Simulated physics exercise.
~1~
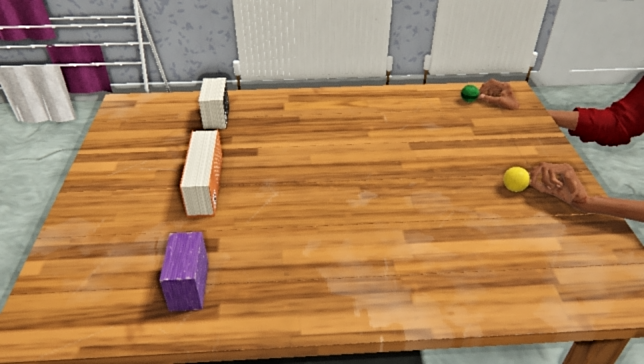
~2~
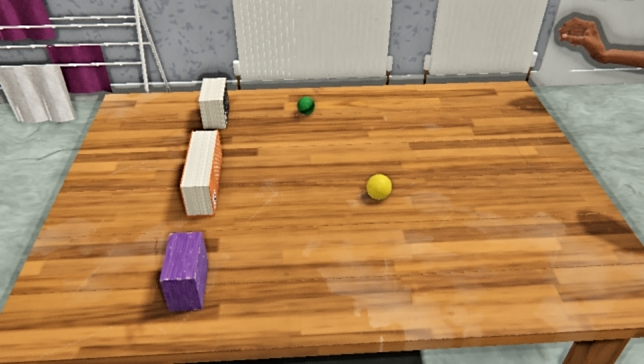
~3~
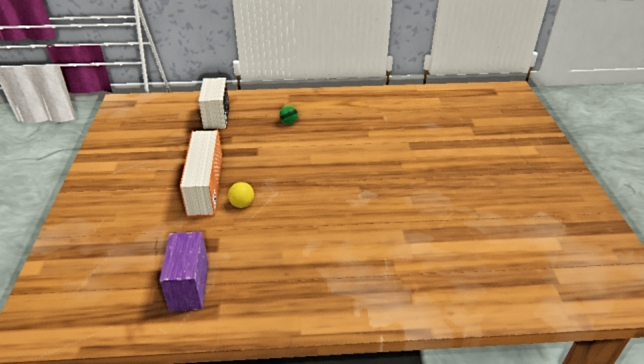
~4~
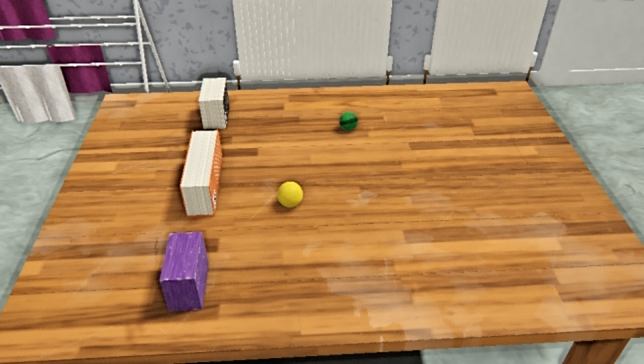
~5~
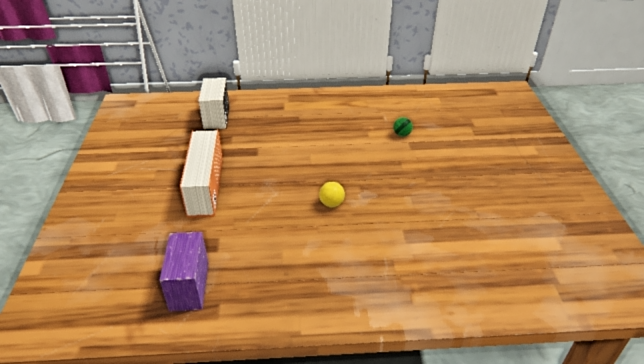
A yellow lemon and a green ball, released by two hands that withdraw, roll left across a wooden table toward a row of three blocks, then both rebound to the right and end up on the open tabletop, the blocks unmoved.
